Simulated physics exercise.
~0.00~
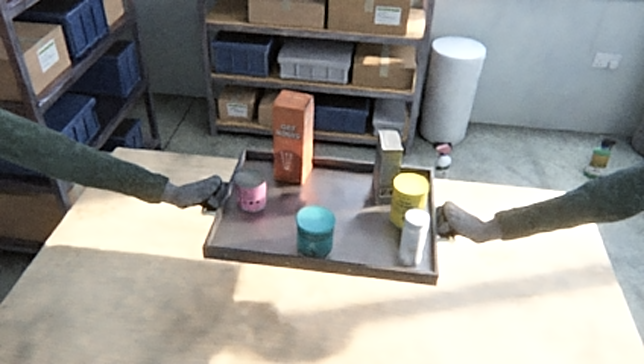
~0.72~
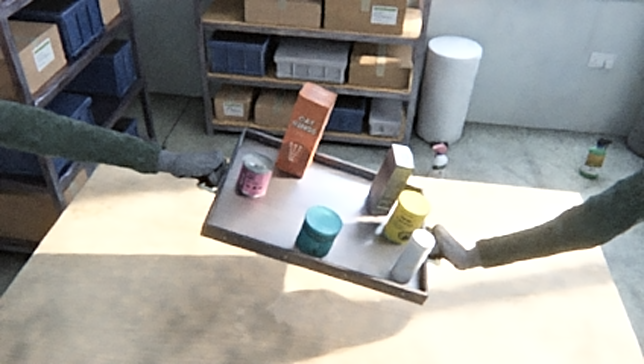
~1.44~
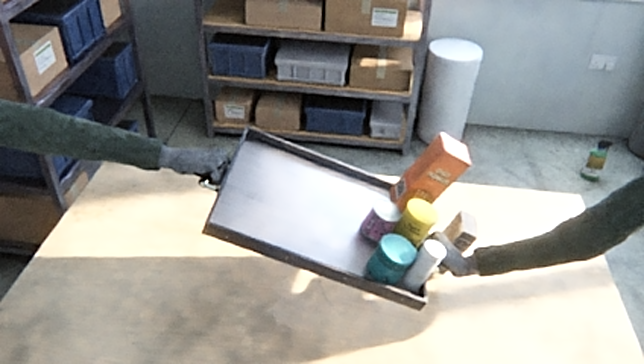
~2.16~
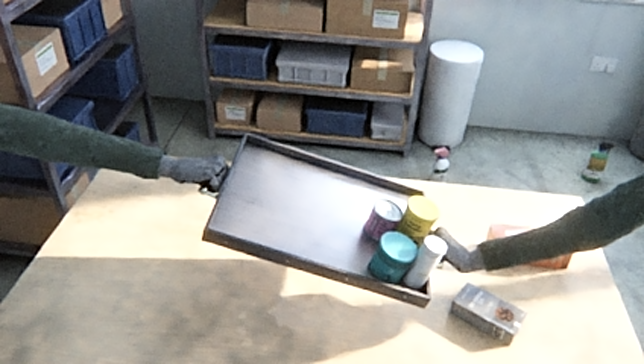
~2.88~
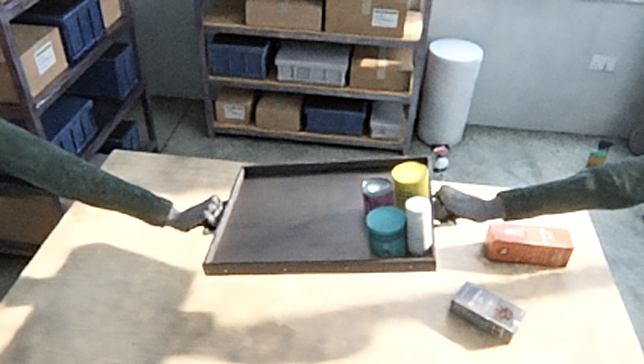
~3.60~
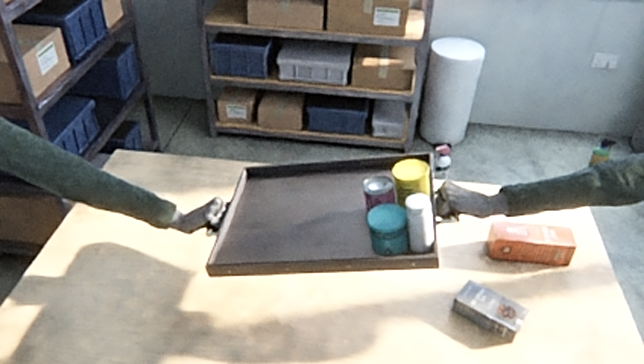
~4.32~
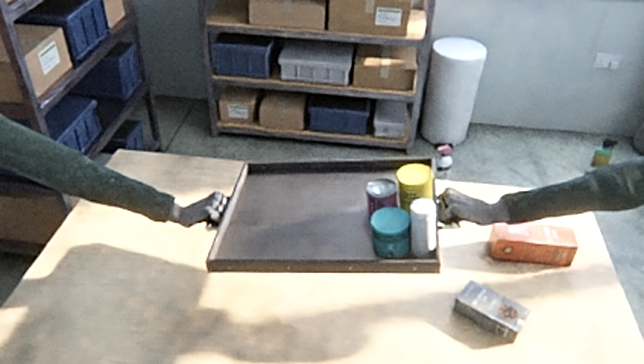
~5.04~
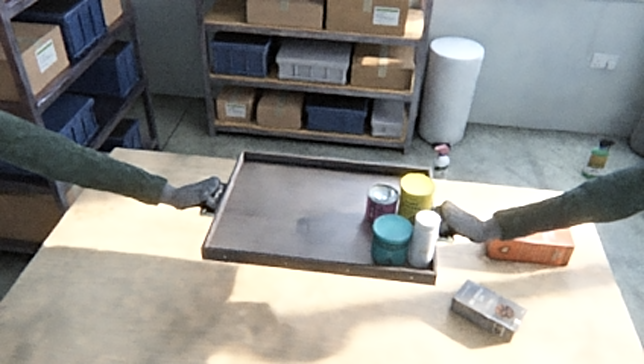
A tall orange carton and a small grey packet tumbled off a tray when two gloved hands dipped its right side, and both ended up lying on the table, while the tins and white shaker slid right and stayed aboard as it levelled.
